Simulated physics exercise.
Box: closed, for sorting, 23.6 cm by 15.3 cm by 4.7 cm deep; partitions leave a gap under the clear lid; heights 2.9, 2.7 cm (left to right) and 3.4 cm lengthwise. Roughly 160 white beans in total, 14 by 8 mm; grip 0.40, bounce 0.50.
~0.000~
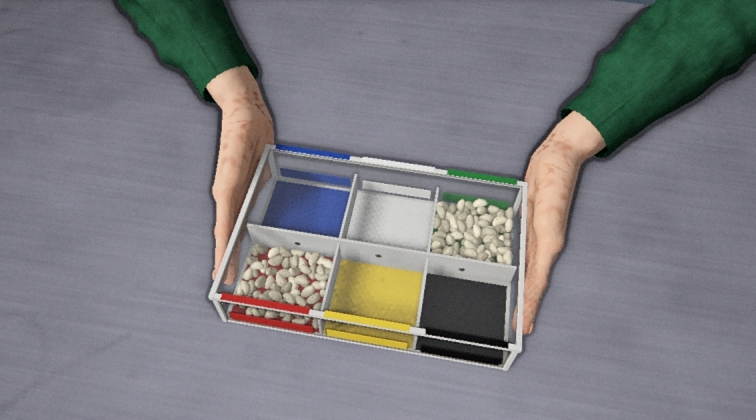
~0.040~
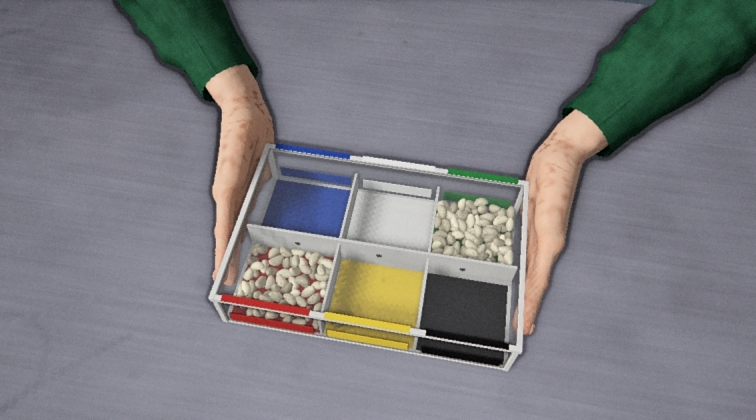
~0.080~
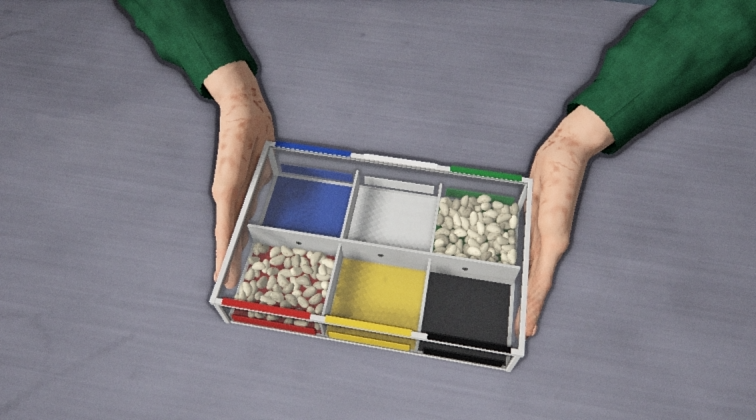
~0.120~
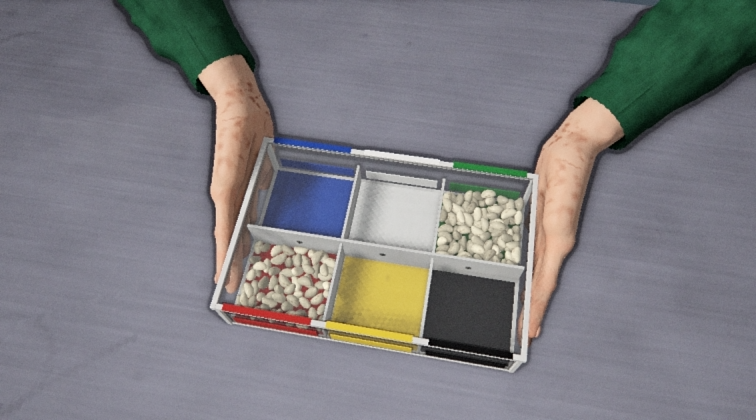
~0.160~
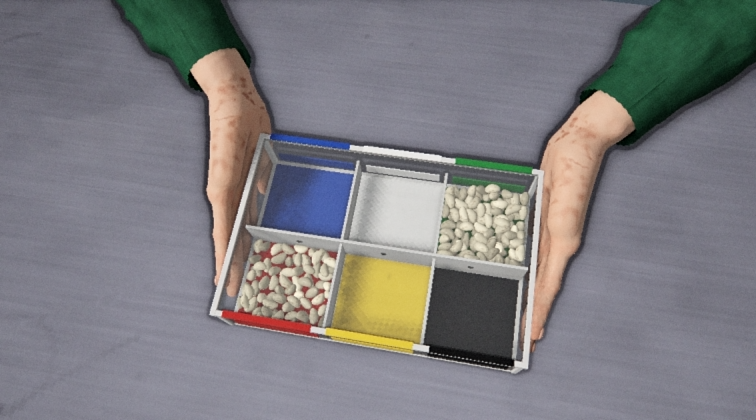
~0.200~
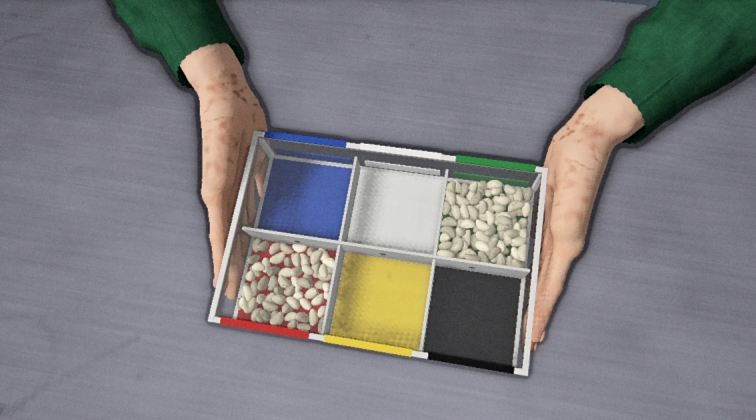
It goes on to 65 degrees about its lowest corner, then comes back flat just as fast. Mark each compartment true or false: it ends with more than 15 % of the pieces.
Red compartment: True, blue compartment: False, green compartment: True, yellow compartment: False, white compartment: False, black compartment: False.
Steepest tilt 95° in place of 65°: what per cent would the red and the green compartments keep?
Then: Red 40; green 45.
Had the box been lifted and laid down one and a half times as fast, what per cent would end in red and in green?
Red 40; green 55.
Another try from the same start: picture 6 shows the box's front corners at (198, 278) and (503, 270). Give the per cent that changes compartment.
That would be some 25 in a hundred.
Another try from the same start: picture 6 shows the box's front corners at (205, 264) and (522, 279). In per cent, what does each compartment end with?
It comes out as red at 40 percent, blue at 0 percent, green at 50 percent, yellow at 0 percent, white at 10 percent and black at 0 percent.
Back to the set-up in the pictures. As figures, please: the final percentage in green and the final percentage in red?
Final shares - green 55 percent, red 40 percent.
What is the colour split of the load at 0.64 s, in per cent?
Red 40, blue 0, green 60, yellow 0, white 0, black 0.
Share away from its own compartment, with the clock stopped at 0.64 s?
About 0 percent.
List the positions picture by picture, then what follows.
Box tilt 0 degrees, front corners at (216, 294) and (516, 346); red 40 %, green 60 %, in the first frame.
Box tilt 1 degrees, front corners at (216, 296) and (517, 347), in the second frame.
Box tilt 4 degrees, front corners at (217, 299) and (519, 351), lowest corner left front, in the third frame.
Box tilt 8 degrees, front corners at (217, 304) and (521, 356), lowest corner left front, in the fourth frame.
Box tilt 14 degrees, front corners at (217, 311) and (522, 363), lowest corner left front, in the fifth frame.
Box tilt 19 degrees, front corners at (215, 317) and (522, 369), lowest corner left front; red 40 %, green 60 %. The box's pace is about 140 degrees a second, in the sixth frame.
After 0.64 s, tilt 63 degrees; red 40 %, green 60 %.
After 0.93 s, tilt 26 degrees; red 40 %, green 55 %, black 5 %.
After 1.32 s, tilt 0 degrees; red 40 %, green 55 %, black 5 %.
At rest (1.9 s), red 40 %, blue 0 %, green 55 %, yellow 0 %, white 0 %, black 5 %.
